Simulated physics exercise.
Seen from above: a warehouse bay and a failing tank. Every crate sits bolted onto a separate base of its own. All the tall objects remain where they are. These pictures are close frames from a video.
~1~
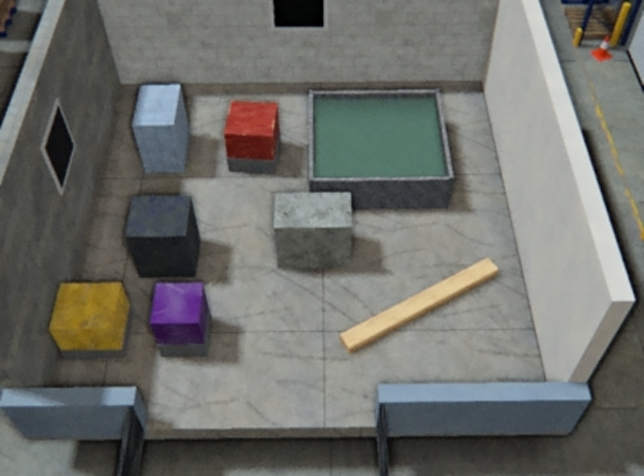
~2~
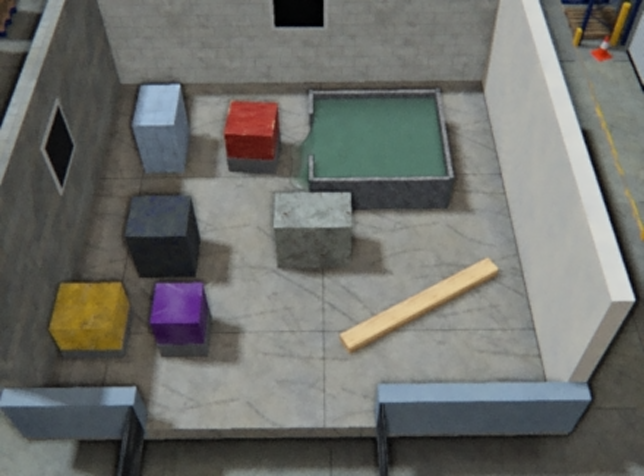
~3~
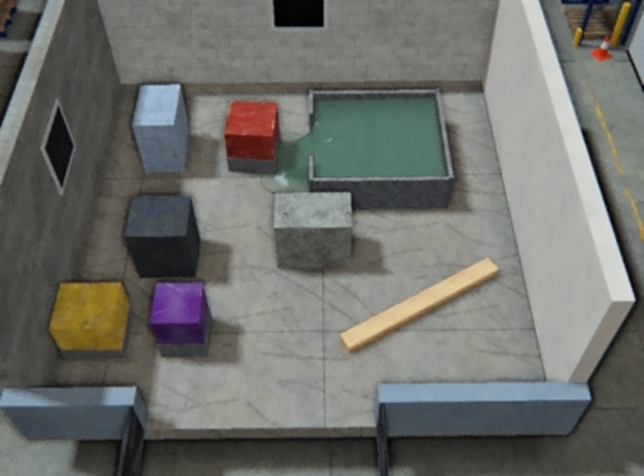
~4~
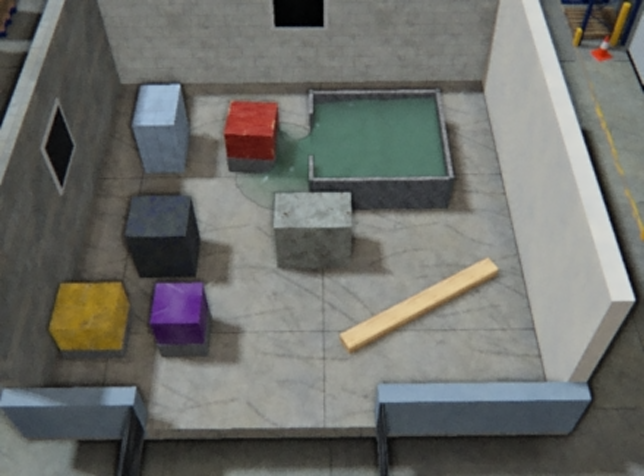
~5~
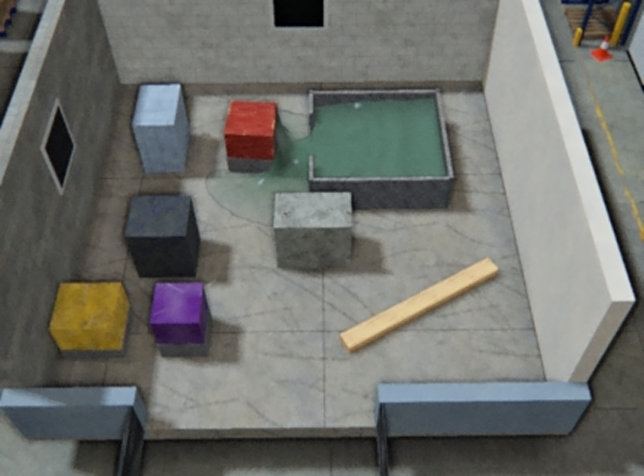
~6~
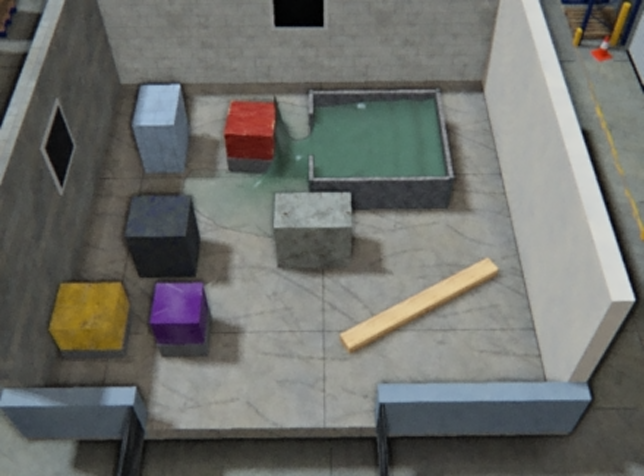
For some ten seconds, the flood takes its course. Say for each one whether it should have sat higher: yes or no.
Red crate - yes; yellow crate - no; purple crate - no.
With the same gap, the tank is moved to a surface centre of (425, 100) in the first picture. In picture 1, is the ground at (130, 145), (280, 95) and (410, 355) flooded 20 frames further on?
Results in order - swamped, swamped, left untouched.
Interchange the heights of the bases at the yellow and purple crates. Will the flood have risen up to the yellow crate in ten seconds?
Well, after the swap yellow stays unflooded.
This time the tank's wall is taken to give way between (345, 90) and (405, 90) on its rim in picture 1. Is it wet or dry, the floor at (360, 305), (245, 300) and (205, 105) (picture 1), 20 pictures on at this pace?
Spot one: Spared by the leak. Spot two: Spared by the leak. Spot three: Reached by the flood.
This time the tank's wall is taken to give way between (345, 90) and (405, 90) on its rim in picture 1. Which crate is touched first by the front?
I say the red-painted one.
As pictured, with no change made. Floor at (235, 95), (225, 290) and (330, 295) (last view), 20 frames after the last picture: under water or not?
Result by point, in sequence: Waterlogged, then waterlogged, then unwetted.
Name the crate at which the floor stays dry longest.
That's the one in yellow.
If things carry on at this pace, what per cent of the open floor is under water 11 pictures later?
Roughly 35 %.
A moment on, water covers 20 % of the floor; the red crate water round its plinth, the yellow crate not reached, the purple crate not reached.
Next, water covers 35 % of the floor; the red crate water round its plinth, the yellow crate water round its plinth, the purple crate water round its plinth.
Then, water covers 60 % of the floor; the red crate water round its plinth, the yellow crate water round its plinth, the purple crate water round its plinth.
Later, water covers 80 % of the floor; the red crate water round its plinth, the yellow crate water round its plinth, the purple crate water round its plinth.
In the end, water covers 95 % of the floor; the red crate was topped, the yellow crate stayed above the water, the purple crate stayed above the water.
